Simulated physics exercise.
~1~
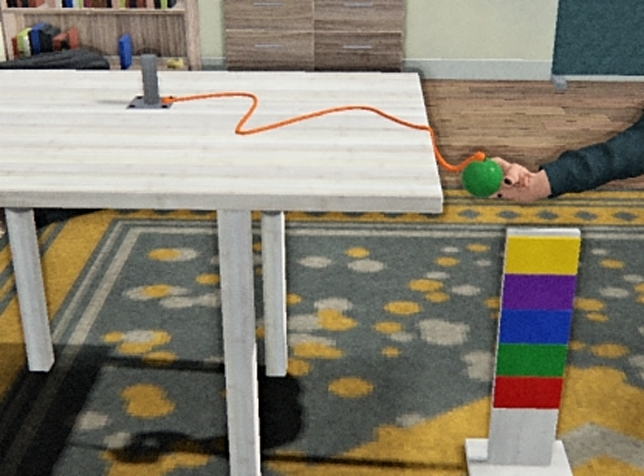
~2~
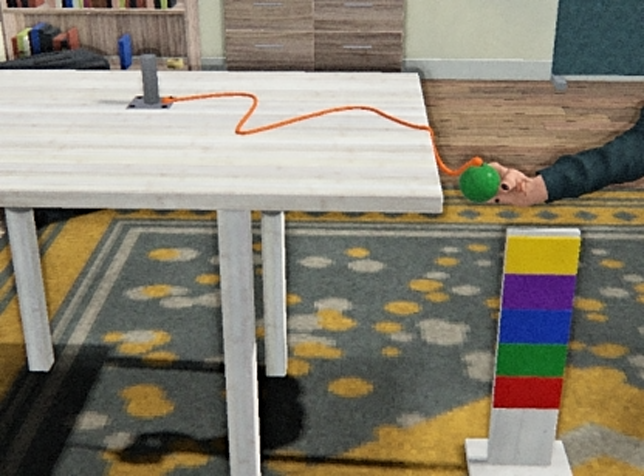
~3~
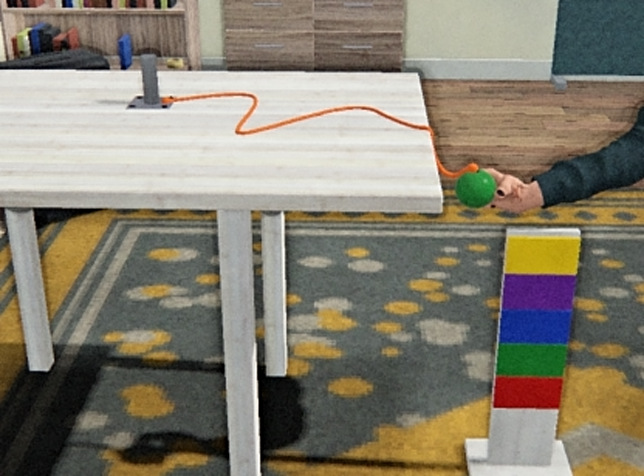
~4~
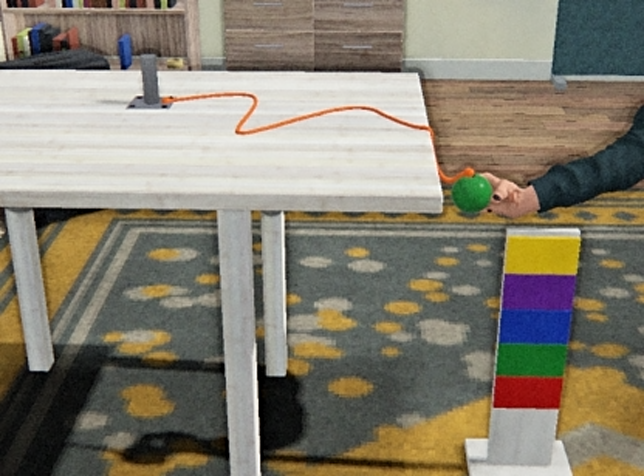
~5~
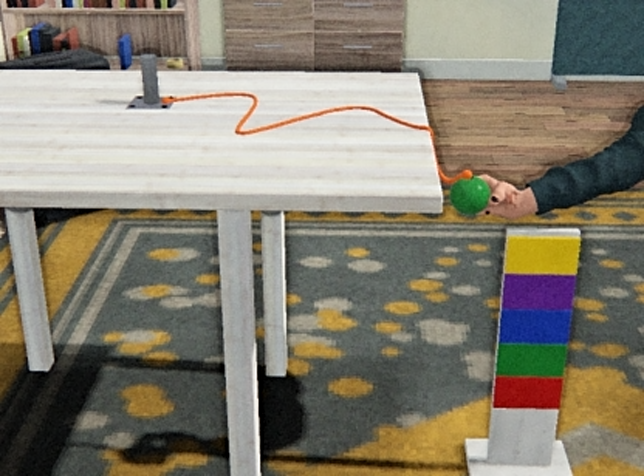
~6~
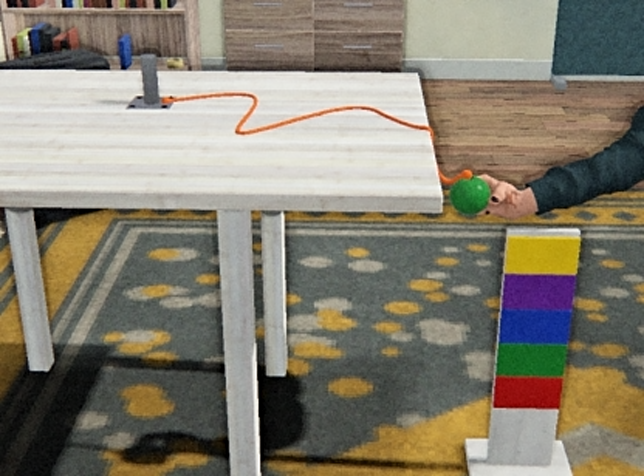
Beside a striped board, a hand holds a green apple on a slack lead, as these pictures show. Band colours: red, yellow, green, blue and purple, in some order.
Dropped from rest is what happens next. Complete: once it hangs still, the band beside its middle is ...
... Red.
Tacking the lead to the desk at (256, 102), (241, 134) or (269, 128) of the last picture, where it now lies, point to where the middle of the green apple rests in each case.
The pixel places are (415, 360), (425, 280) and (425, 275), one per try.
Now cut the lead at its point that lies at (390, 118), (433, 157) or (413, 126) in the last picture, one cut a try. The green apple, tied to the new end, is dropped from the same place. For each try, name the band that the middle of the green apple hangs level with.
Result per try - purple; green; blue.
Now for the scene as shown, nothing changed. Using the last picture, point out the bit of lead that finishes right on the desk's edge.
(285, 123).
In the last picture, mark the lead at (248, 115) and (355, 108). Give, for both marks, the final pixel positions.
End points: Roughly (317, 115); roughly (424, 210).
Soon after, apple near (431, 365); level with green.
Then, apple near (407, 372); level with red.
At rest, apple near (415, 381); level with red. The red one.
